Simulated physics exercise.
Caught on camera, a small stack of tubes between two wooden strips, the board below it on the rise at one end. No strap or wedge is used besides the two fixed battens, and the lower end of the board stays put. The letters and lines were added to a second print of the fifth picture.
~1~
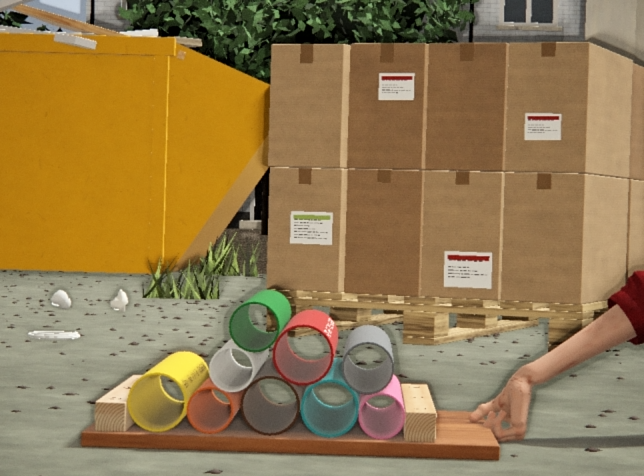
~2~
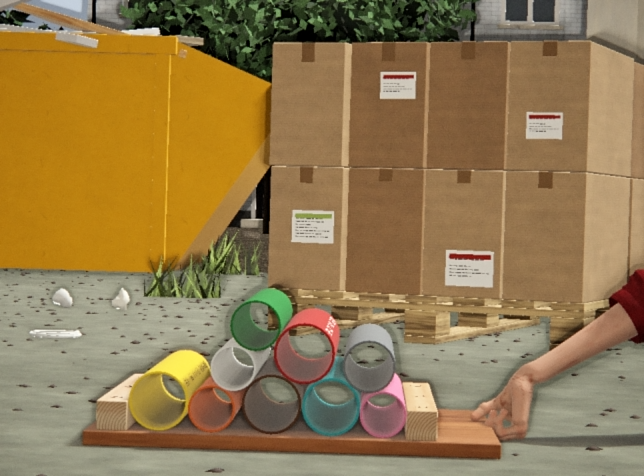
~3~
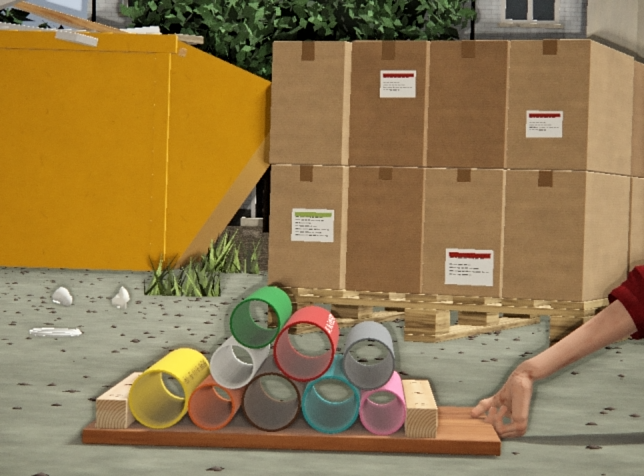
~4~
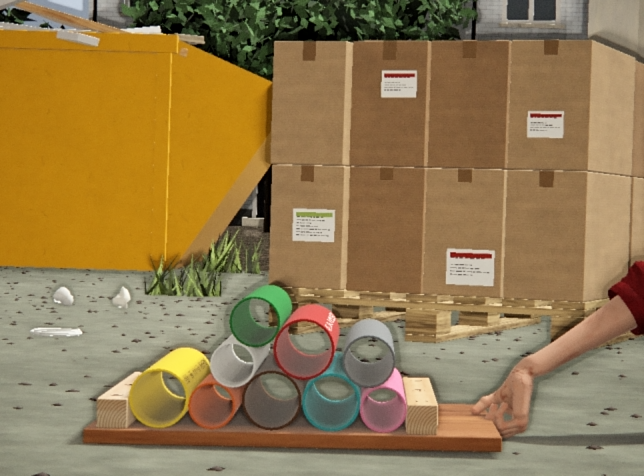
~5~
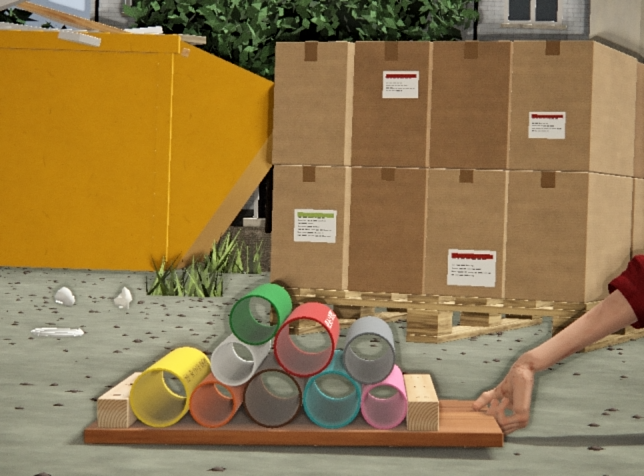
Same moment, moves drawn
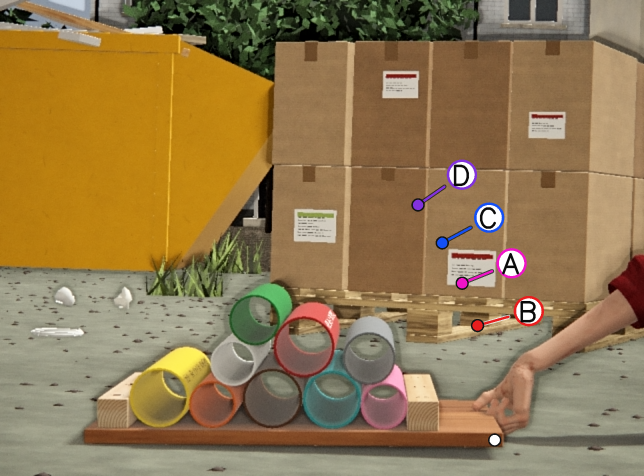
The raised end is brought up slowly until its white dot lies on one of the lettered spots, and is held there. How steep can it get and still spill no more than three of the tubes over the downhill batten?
Up to D.
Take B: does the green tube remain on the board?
Yes.
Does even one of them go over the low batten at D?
At D: Yes.
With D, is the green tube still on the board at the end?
No, with D.
On the marked copy, A at (462, 283); B at (477, 325); C at (442, 243); D at (418, 205); the white dot at (495, 440).
Following D. Soon after the start, board at 20°.
Later, board at 36°.
In the end, board at 36°, three over the low batten (white, red, green).
As for the rest, A two over the low batten (white, green); B none over the low batten; C three over the low batten (white, red, green).
